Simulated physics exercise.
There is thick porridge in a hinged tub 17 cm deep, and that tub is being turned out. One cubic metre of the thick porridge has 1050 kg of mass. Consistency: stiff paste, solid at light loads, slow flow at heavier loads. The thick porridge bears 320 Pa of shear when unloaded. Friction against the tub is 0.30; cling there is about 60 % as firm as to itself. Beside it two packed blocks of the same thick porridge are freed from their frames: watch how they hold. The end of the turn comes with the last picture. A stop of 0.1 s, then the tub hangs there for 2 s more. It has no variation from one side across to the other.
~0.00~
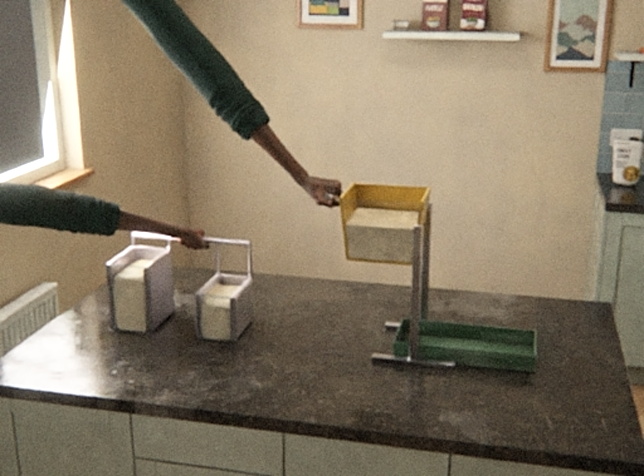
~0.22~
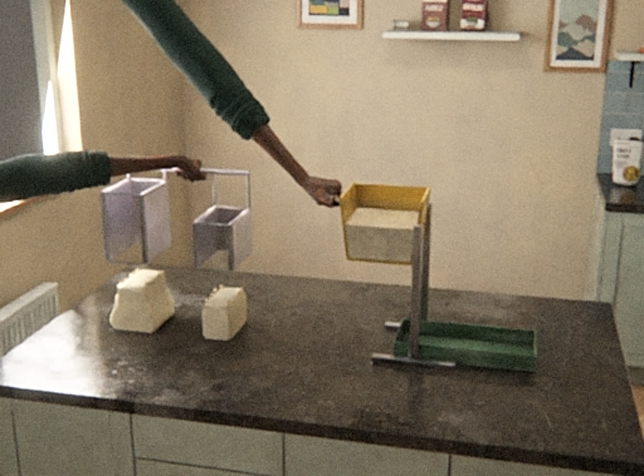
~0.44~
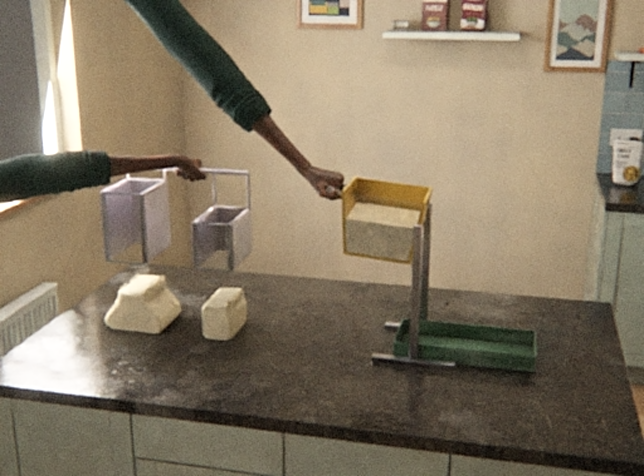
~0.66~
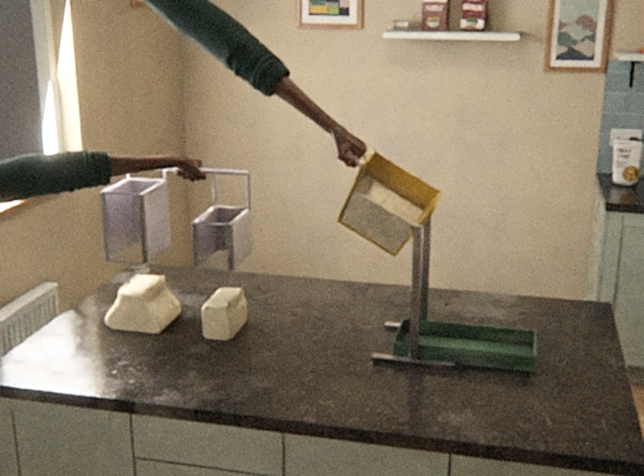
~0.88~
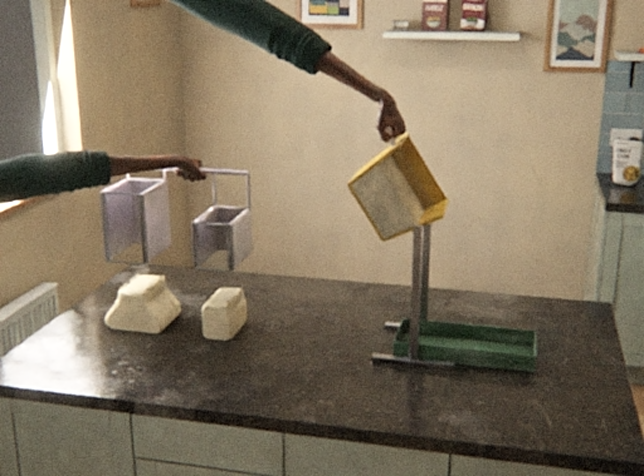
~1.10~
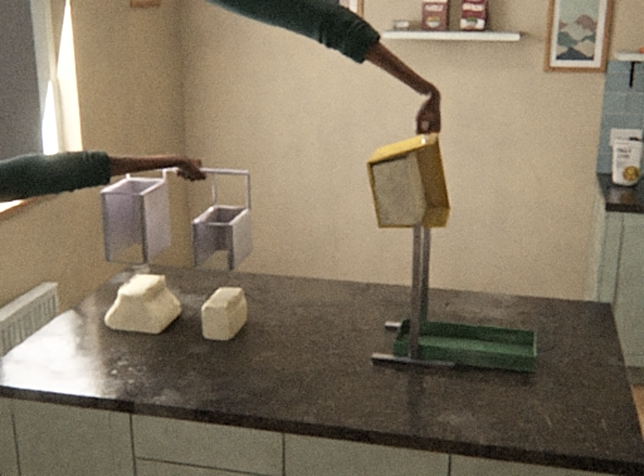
Two lilac box moulds, lifted by a green-sleeved arm at left, rise off pale blocks of thick porridge, which sag, the larger one more. Seen from slightly above, they stand on a dark kitchen worktop, left of a yellow tub on a grey stand with a green tray. A second green-sleeved arm then swings the tub's left side up and over rightward until it is steeply tilted, while the camera stays still.
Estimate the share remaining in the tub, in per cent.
I would say roughly 100 per cent remains in the tub.
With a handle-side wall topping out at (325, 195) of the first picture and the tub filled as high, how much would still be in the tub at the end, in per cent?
Remaining in tub at end: Approx. 80 %.
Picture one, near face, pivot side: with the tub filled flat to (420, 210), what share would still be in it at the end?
Result: Approx. 60 % remaining in tub.
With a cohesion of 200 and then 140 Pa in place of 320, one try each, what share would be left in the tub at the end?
The answers, in order, are 80 % and 65 %.
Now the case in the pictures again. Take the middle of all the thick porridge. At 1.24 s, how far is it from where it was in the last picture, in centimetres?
Roughly 2 centimetres.
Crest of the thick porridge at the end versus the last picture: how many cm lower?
Roughly 4 cm.
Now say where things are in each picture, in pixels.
In the first picture, handle-side rim at (342, 199), tilt 0 degrees; top of the thick porridge at (352, 224); blocks stand 18 cm, 12 cm (left to right).
In the second picture, handle-side rim at (342, 199), tilt 0 degrees; top of the thick porridge at (352, 224); blocks stand 15 cm, 11 cm (left to right).
In the third picture, handle-side rim at (345, 192), tilt 5 degrees; top of the thick porridge at (349, 219); blocks stand 13 cm, 11 cm (left to right).
In the fourth picture, handle-side rim at (365, 165), tilt 29 degrees; top of the thick porridge at (355, 191); blocks stand 13 cm, 11 cm (left to right).
In the fifth picture, handle-side rim at (400, 148), tilt 57 degrees; top of the thick porridge at (380, 167); blocks stand 13 cm, 11 cm (left to right).
In the sixth picture, handle-side rim at (431, 147), tilt 78 degrees; top of the thick porridge at (404, 159); blocks stand 13 cm, 11 cm (left to right).
After 1.24 s, the tub is at 78 degrees and holds 100 %.
After 1.41 s, the tub is at 78 degrees and holds 100 %.
After 1.58 s, the tub is at 78 degrees and holds 100 %.
After 1.75 s, the tub is at 78 degrees and holds 100 %.
After 3.10 s, at the end, the tub is at 78 degrees and holds 100 %.
